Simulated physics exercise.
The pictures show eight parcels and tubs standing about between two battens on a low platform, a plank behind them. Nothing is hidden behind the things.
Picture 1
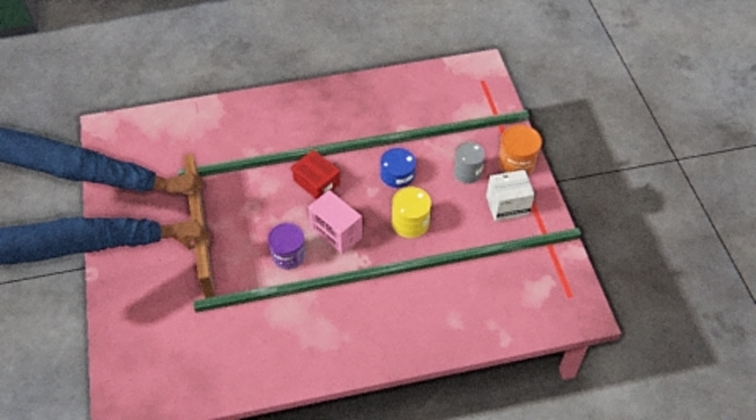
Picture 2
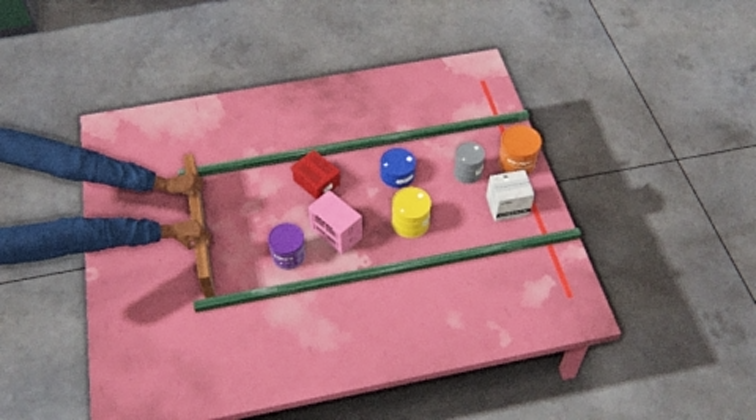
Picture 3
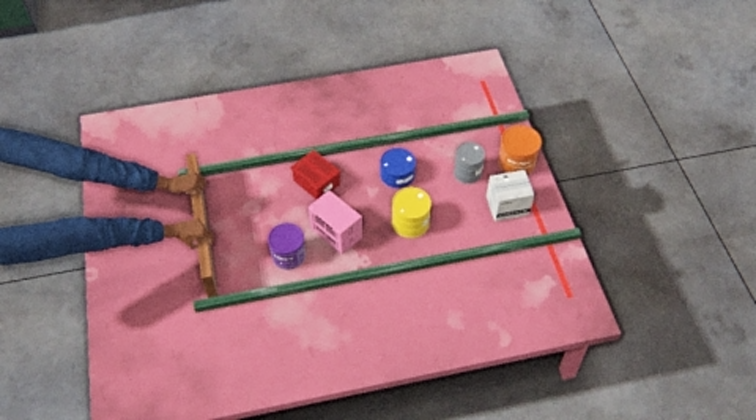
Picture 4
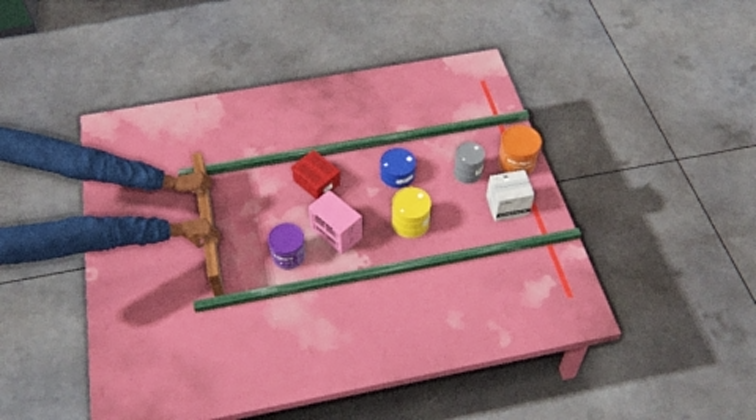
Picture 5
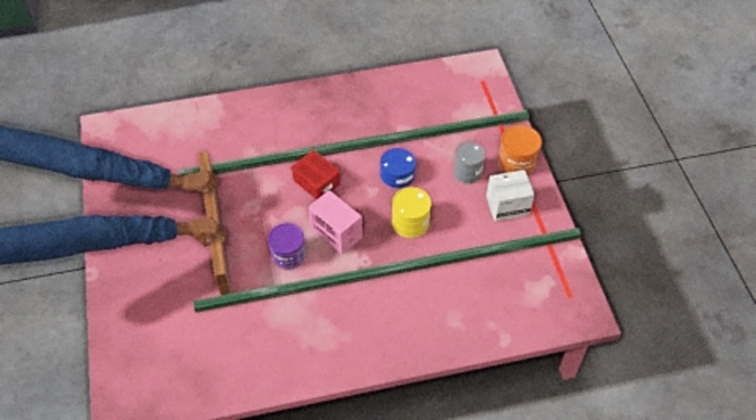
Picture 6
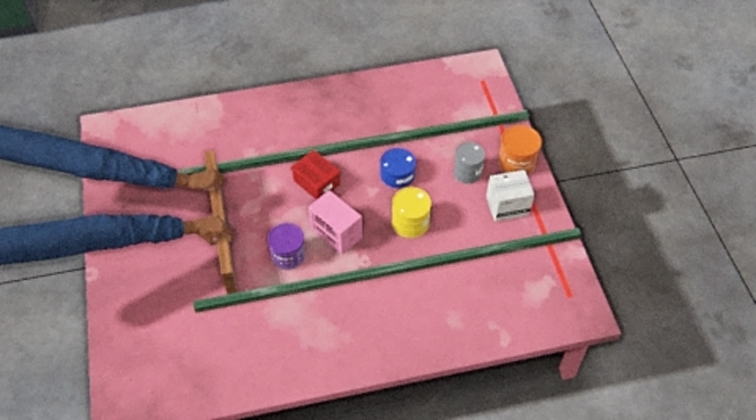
A wooden plank, gripped by two hands in blue sleeves, slid slightly to the right between two green strips on a pink platform, while the colourful tubs and parcels in front of it stayed still.
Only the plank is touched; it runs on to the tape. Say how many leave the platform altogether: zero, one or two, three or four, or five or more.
Here the number that fall off is five or more.
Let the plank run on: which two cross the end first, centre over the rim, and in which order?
Earliest first: The orange pail, the white parcel.
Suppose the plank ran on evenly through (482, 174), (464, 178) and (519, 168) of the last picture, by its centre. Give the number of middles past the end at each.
Past the end: 1, 0 and 5.
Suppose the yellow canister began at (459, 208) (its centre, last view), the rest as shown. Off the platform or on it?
From there it drops off.
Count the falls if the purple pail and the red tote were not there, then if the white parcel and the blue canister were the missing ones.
The counts: 3 and 3.
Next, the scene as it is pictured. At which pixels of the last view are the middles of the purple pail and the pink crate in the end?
About (557, 208), and the other about (555, 178).
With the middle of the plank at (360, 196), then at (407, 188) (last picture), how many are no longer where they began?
By then 5, and 6.
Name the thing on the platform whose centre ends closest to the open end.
Foremost is the pink crate.
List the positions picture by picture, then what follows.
Orange pail (519, 152); white parcel (510, 196); grey canister (469, 163); plank (199, 225); tape (523, 179), in the first picture.
White parcel (510, 196); yellow canister (411, 213), in the second picture.
Grey canister (469, 163); plank (202, 225), in the third picture.
Orange pail (519, 152); purple pail (287, 247), in the fourth picture.
White parcel (510, 196); blue canister (398, 168), in the fifth picture.
Orange pail (519, 152); white parcel (510, 196); grey canister (469, 163); plank (220, 221); tape (523, 179), in the sixth picture.
Early on, none off yet; orange pail at rest near (519, 152); white parcel at rest near (510, 196); grey canister at rest near (469, 163).
Finally, the number that fall off is five or more; lost, yellow canister, blue canister, grey canister, white parcel and orange pail.
